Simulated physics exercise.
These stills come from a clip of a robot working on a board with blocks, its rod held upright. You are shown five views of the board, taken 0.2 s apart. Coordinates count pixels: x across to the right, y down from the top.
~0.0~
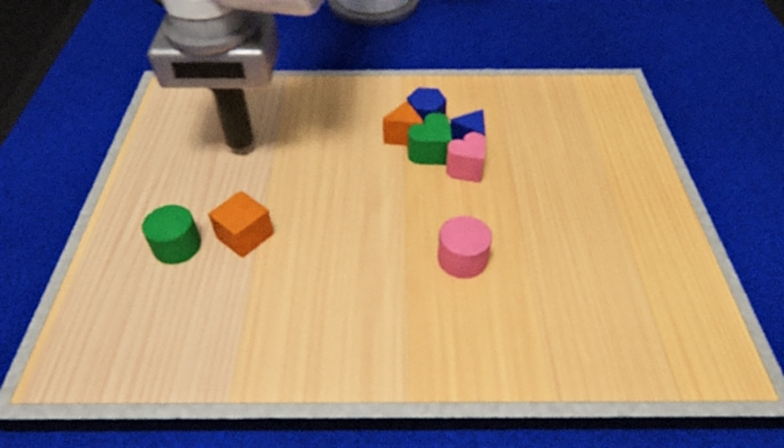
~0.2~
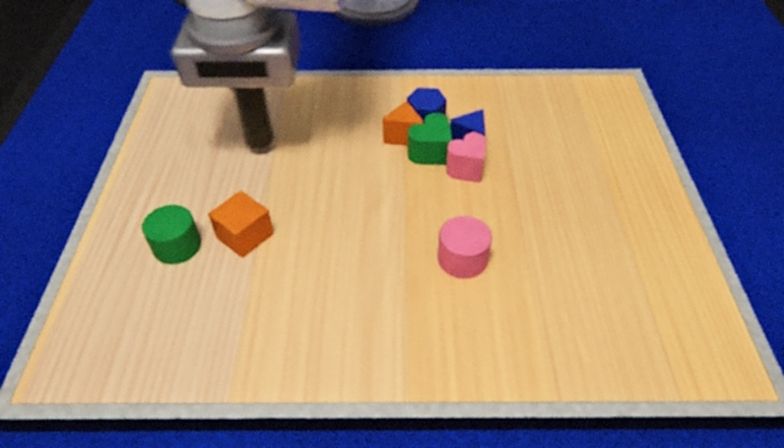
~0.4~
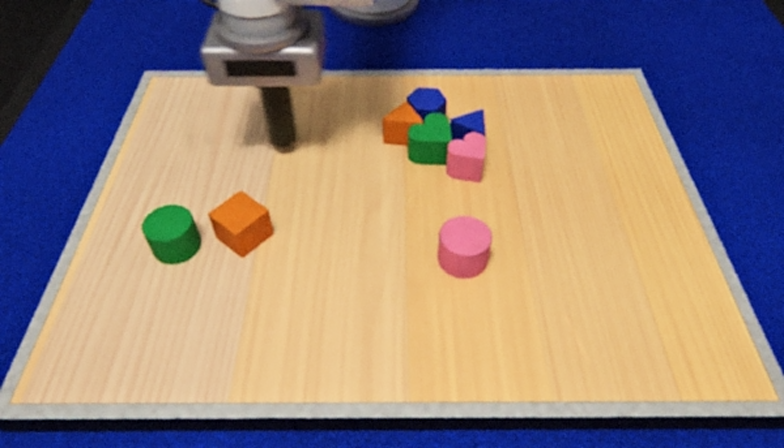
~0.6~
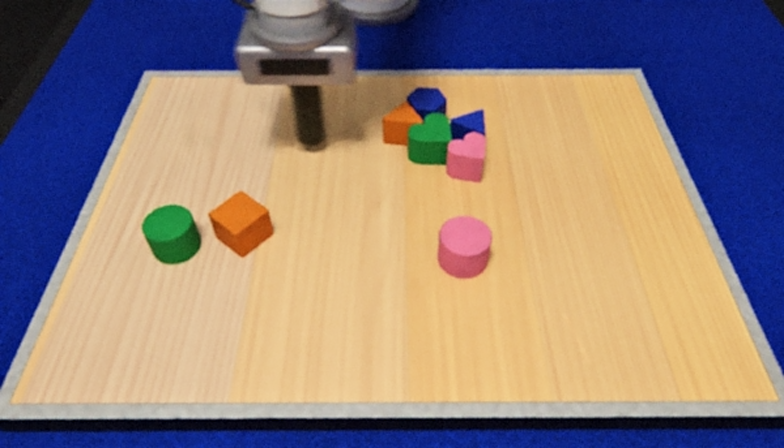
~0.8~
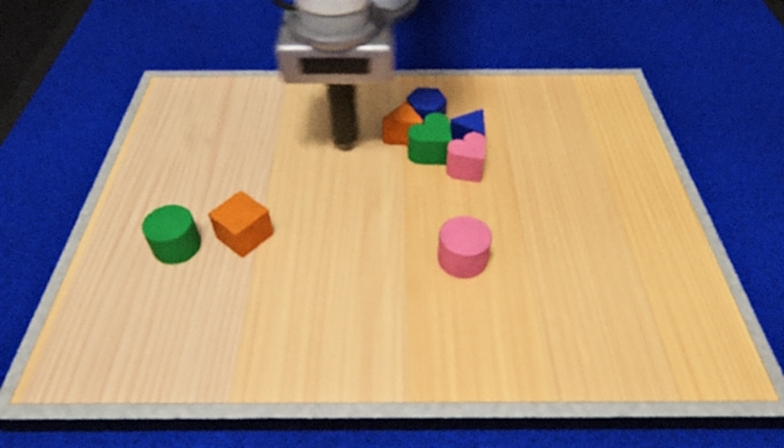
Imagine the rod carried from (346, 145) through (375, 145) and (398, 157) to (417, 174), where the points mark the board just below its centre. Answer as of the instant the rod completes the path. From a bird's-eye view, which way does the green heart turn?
It twists with the clock when seen from above.
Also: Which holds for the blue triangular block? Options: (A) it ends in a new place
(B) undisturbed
The one that fits is A, it ends in a new place.
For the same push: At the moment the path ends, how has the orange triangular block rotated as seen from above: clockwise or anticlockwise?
Anticlockwise, looking down.
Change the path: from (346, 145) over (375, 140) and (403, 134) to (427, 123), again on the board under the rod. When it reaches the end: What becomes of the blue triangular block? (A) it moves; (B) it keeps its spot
A - it moves.
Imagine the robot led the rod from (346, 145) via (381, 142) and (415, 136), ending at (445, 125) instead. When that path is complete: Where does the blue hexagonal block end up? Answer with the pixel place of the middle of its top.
Roughly at (453, 82).
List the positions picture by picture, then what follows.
The first picture shows rod tip at (240, 140); block tops, orange triangular block at (404, 114); blue hexagonal block at (427, 98); green heart at (432, 128); blue triangular block at (473, 120).
The second picture shows rod at (259, 139); blocks unchanged.
The third picture shows rod at (283, 138); blocks unchanged.
The fourth picture shows rod at (312, 137); blocks unchanged.
The fifth picture shows rod at (345, 136); orange triangular block at (404, 114); blue hexagonal block at (427, 98); green heart at (432, 128); blue triangular block at (473, 120).
What follows on the original path. Halfway along, rod at (388, 140); orange triangular block at (417, 113), turned 30° anticlockwise; blue hexagonal block at (432, 95), turned 15° anticlockwise; green heart at (440, 127), turned 20° clockwise; blue triangular block at (483, 121).
At the end, rod at (418, 164); orange triangular block at (418, 113), turned 45° anticlockwise; blue hexagonal block at (432, 94), turned 10° anticlockwise; green heart at (440, 128), turned 20° clockwise; blue triangular block at (483, 121).
